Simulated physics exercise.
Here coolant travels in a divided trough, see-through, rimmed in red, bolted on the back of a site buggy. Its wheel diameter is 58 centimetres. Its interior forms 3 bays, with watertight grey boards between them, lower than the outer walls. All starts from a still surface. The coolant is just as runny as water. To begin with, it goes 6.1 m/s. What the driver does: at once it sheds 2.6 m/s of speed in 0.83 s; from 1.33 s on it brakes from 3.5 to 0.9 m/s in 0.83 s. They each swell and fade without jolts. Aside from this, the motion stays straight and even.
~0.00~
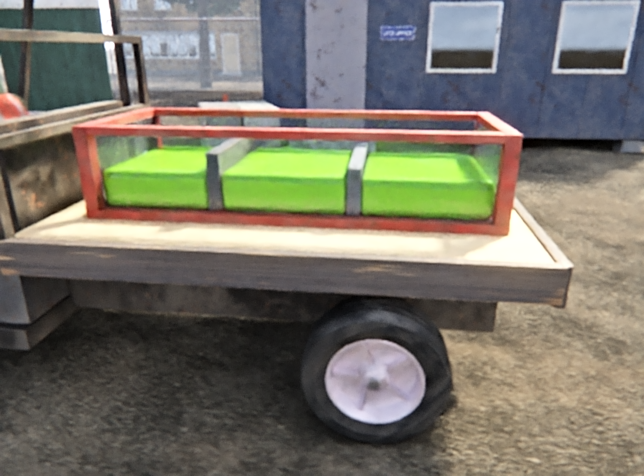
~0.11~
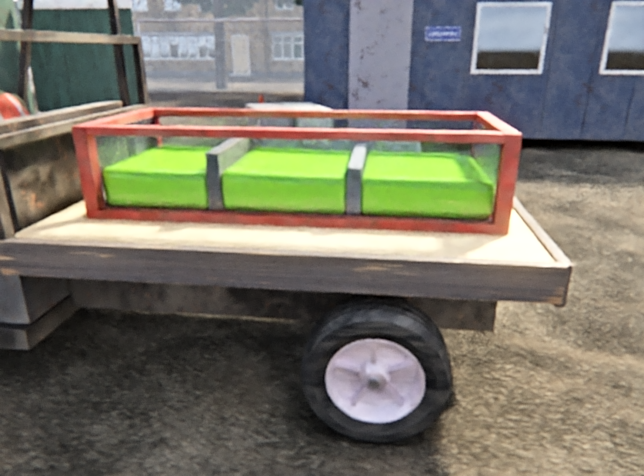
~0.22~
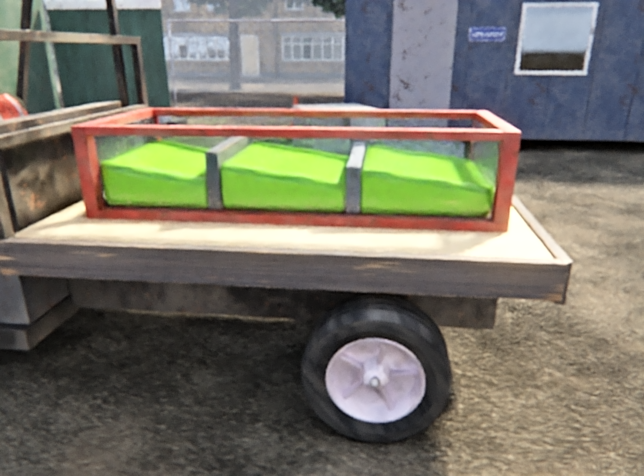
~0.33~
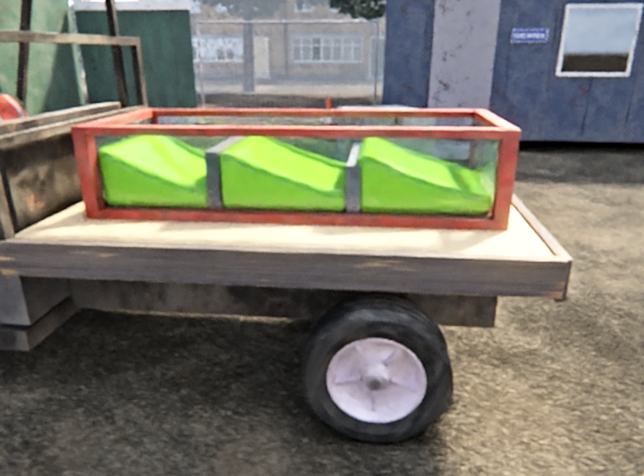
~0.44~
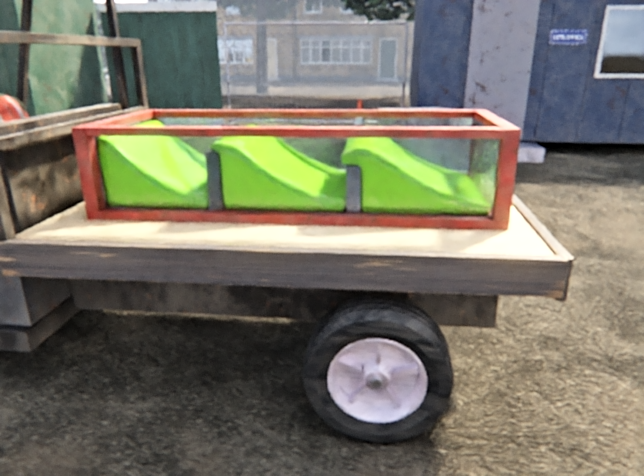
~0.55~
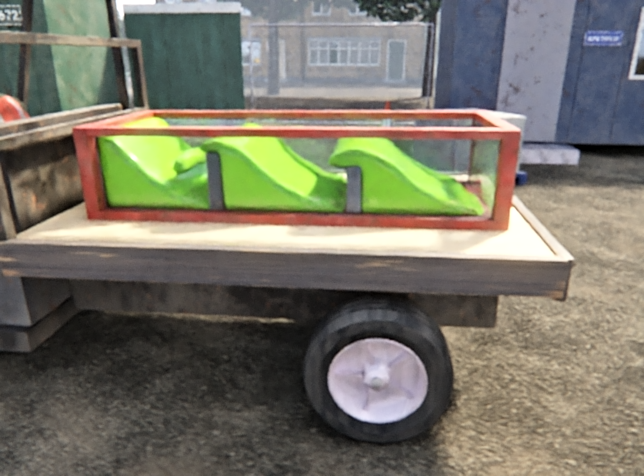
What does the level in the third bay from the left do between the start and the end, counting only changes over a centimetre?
It sinks.
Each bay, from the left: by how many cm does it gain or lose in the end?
8 cm up, 1 cm up, 8 cm down.
By 1.15 s left to right it is 20, 18, 12 cm deep.
By 1.85 s left to right it is 22, 17, 9 cm deep.
By 2.65 s left to right it is 26, 16, 8 cm deep.
By 5.14 s left to right it is 24, 18, 9 cm deep.
